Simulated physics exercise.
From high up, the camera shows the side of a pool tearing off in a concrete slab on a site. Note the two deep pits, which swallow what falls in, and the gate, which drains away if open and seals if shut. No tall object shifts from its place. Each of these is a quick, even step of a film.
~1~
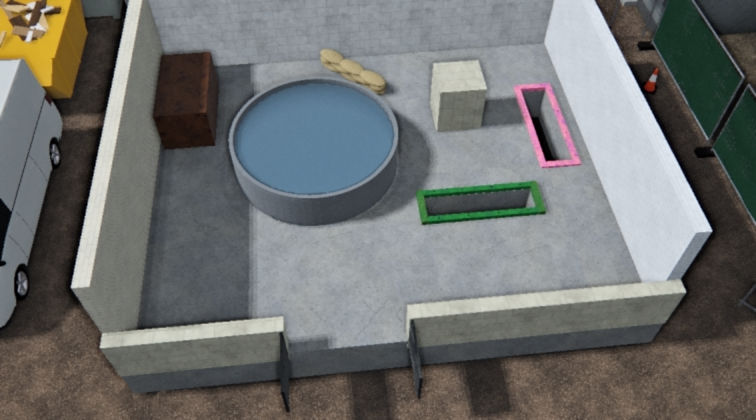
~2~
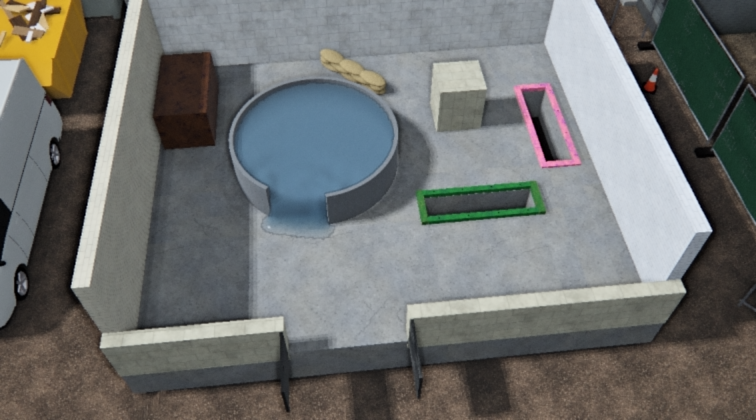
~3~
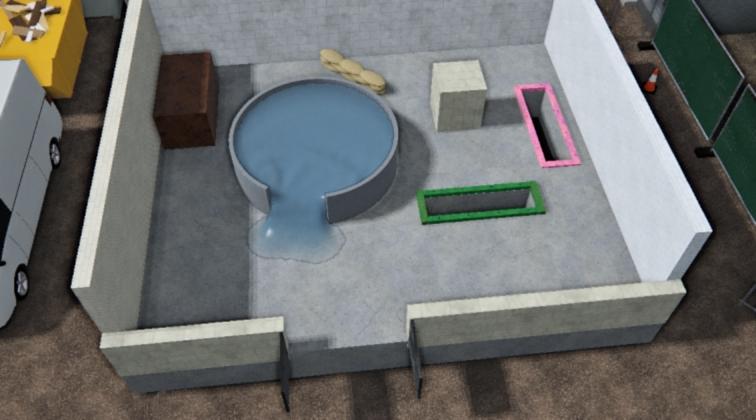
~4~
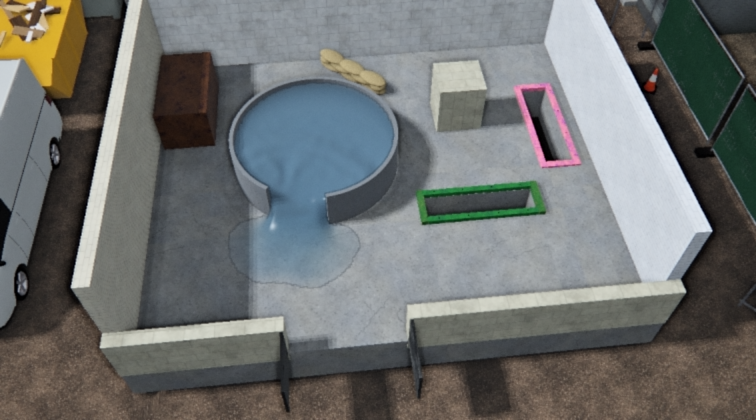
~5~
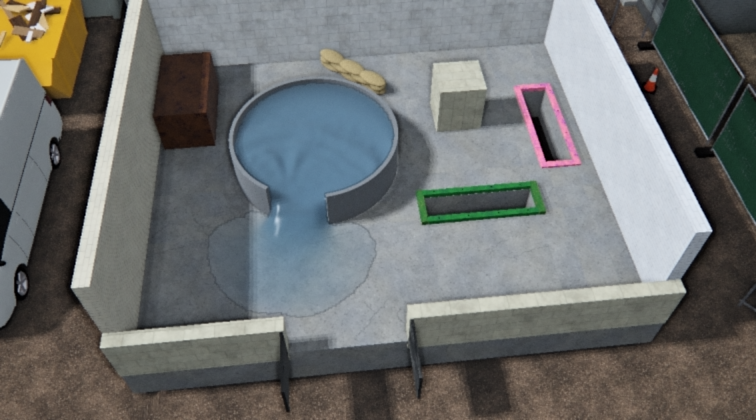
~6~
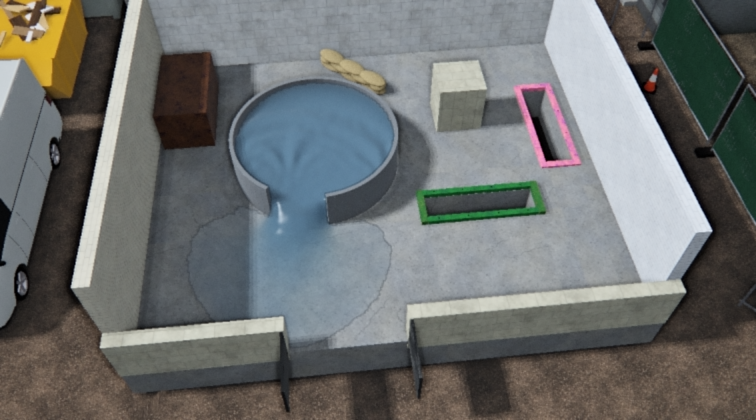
Round grey pool in a walled concrete yard splitting open at the front, water pouring out and spreading across the floor.
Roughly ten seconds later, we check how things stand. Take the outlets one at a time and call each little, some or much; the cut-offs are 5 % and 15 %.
In order: The gate catches much; the pink pit catches little; the green pit catches little.
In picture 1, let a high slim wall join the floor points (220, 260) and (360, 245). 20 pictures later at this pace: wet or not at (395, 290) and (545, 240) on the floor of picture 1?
Result, in the order given: Unsoaked / swamped.
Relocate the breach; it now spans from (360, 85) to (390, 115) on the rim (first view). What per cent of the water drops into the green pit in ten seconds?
Roughly 4 per cent goes to the green pit.
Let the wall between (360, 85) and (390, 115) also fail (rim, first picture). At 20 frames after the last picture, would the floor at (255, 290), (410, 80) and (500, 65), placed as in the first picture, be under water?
First spot spared, second spot submerged, third spot submerged.
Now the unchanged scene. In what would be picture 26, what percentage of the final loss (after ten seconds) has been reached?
About 40 per cent.
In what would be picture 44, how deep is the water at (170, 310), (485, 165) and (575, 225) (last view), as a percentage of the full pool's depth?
First 30, next 0, last 0 in a hundred.
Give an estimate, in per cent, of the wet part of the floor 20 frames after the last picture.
I reckon 35 per cent or so.
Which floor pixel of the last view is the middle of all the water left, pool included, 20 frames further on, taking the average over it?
It's close to (287, 200).
A moment on, water covers 20 % of the floor; the gate 2 %, the pink pit 0 %, the green pit 0 %.
Next, water covers 20 % of the floor; the gate 7 %, the pink pit 0 %, the green pit 0 %.
Then, water covers 35 % of the floor; the gate 13 %, the pink pit 0 %, the green pit 0 %.
Later, water covers 40 % of the floor; the gate 23 %, the pink pit 0 %, the green pit 0 %.
In the end, water covers 55 % of the floor; the gate 33 %, the pink pit 0 %, the green pit 0 %.
